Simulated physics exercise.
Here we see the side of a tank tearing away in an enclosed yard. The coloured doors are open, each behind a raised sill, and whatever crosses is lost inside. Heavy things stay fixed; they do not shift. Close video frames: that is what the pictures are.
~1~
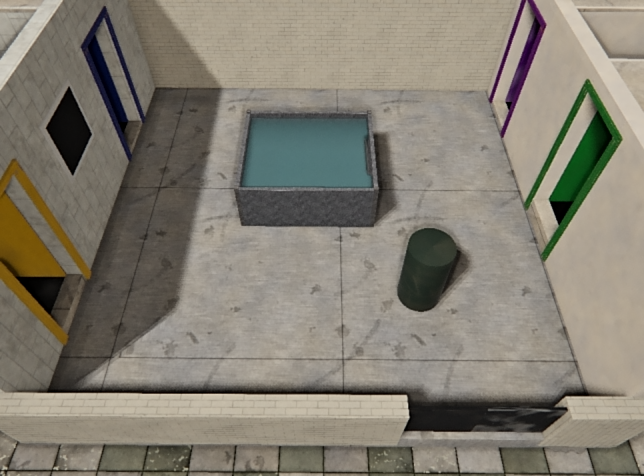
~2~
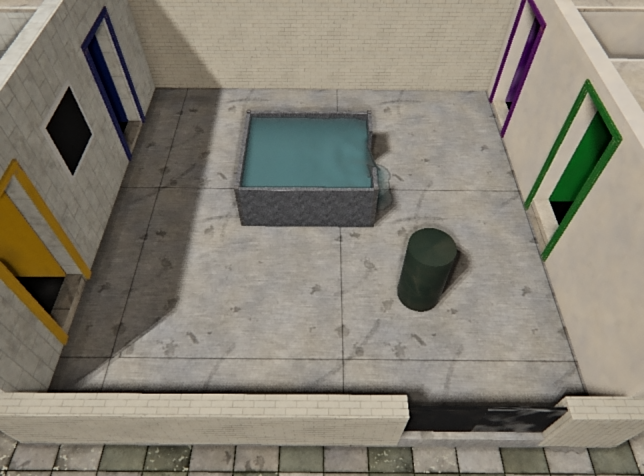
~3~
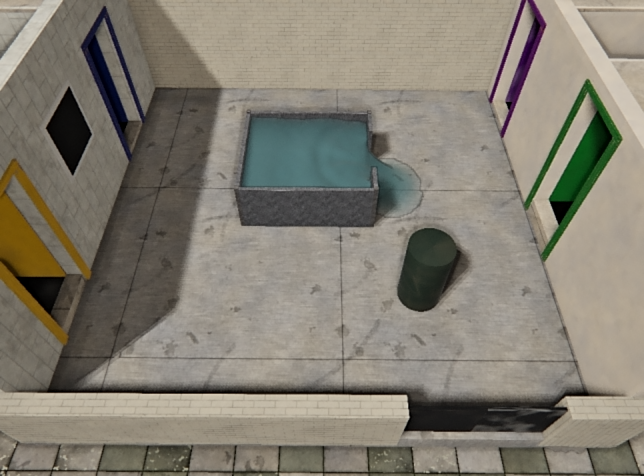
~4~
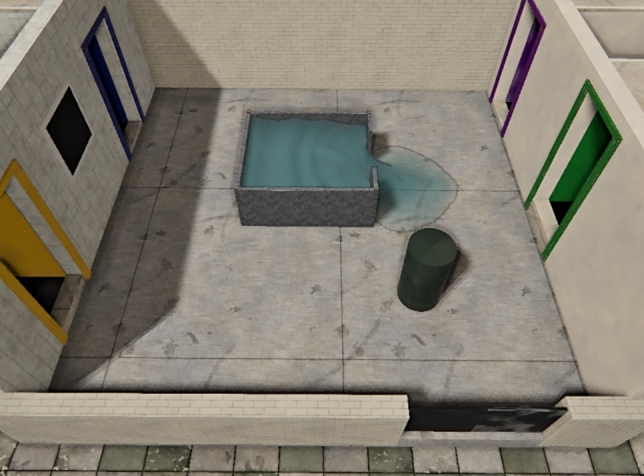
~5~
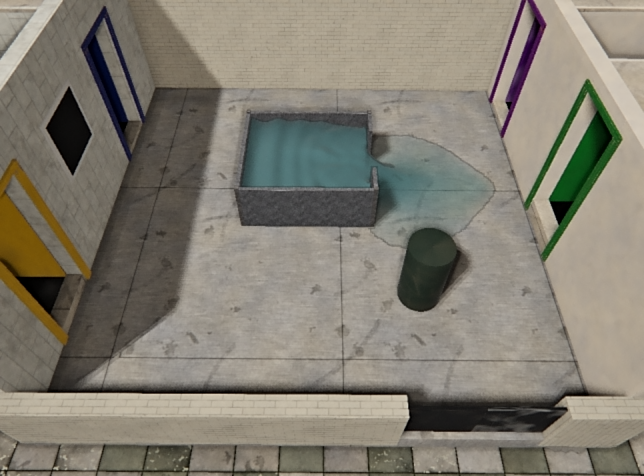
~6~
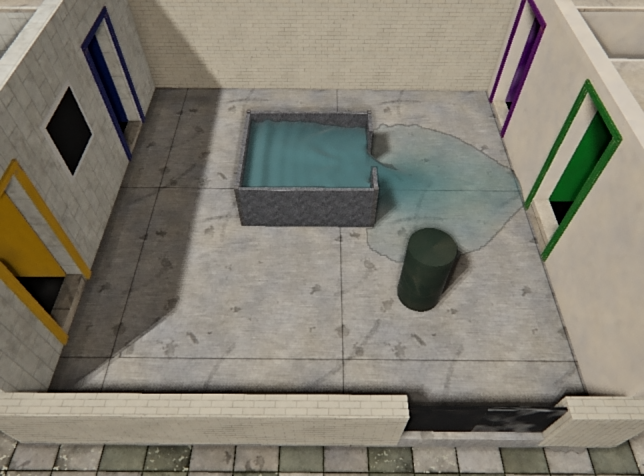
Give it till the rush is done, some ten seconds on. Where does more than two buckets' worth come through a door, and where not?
At the end, the green door is going to let through no more than allowed, the purple door is going to let through more than allowed, the blue door is going to let through no more than allowed, the yellow door is going to let through no more than allowed.
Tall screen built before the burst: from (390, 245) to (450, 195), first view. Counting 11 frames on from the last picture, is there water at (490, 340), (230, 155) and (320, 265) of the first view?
Results in order: Bone-dry / bone-dry / swamped.
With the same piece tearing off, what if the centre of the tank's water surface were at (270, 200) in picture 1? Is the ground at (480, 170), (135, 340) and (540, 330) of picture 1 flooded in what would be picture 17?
Going through them in turn: Waterlogged, still bare and waterlogged.
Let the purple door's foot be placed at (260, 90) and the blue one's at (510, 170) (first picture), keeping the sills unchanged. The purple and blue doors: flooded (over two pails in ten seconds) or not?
Well, the purple door misses the threshold, but the blue door beats the threshold.
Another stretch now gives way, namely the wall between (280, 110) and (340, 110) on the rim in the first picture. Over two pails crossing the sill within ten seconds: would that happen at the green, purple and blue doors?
The green door remains within the limit, the purple door tops the limit and the blue door tops the limit.
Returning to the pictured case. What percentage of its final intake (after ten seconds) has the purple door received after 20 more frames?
I'd say some 45 per cent.
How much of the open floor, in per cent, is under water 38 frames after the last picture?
About 80 %.
A moment on, water covers 20 % of the floor; the green door wet at the sill, nothing in, the purple door wet at the sill, nothing in, the blue door not reached, the yellow door not reached.
Next, water covers 25 % of the floor; the green door under two buckets in, the purple door under two buckets in, the blue door not reached, the yellow door not reached.
Then, water covers 40 % of the floor; the green door under two buckets in, the purple door over two buckets in, the blue door not reached, the yellow door not reached.
Later, water covers 80 % of the floor; the green door under two buckets in, the purple door far over two buckets in, the blue door wet at the sill, nothing in, the yellow door wet at the sill, nothing in.
In the end, water covers 100 % of the floor; the green door under two buckets in, the purple door far over two buckets in, the blue door wet at the sill, nothing in, the yellow door wet at the sill, nothing in.
